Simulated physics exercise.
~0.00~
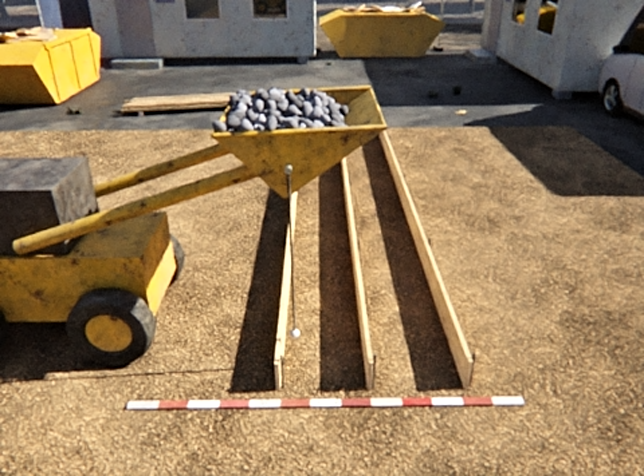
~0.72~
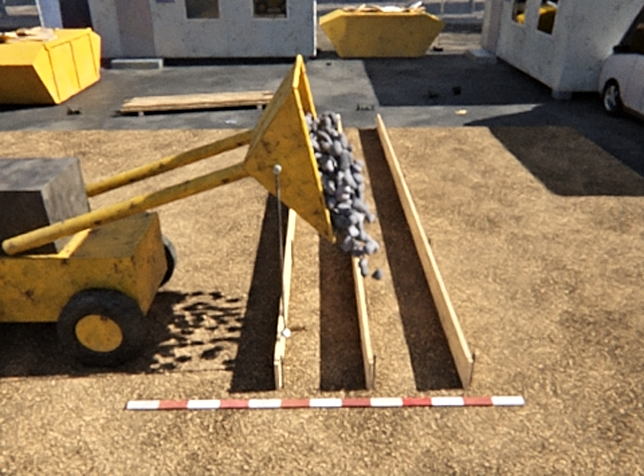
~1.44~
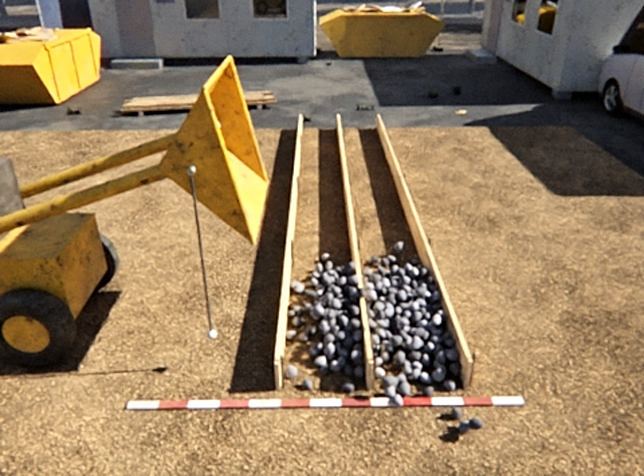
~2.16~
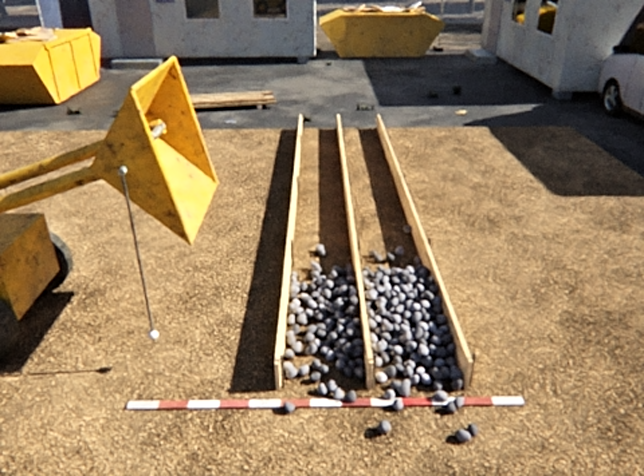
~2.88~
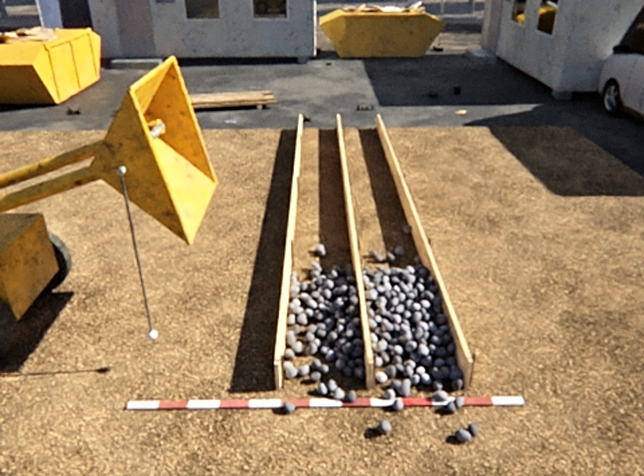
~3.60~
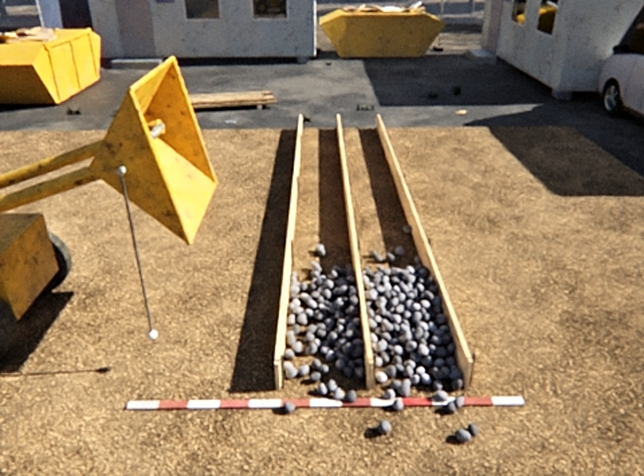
A yellow loader tipped its raised bucket and poured a heap of grey stones between three long wooden boards, backing away to the left as they spilled. The stones settled across both bays, more in the right one, with a few strays beyond the striped staff.
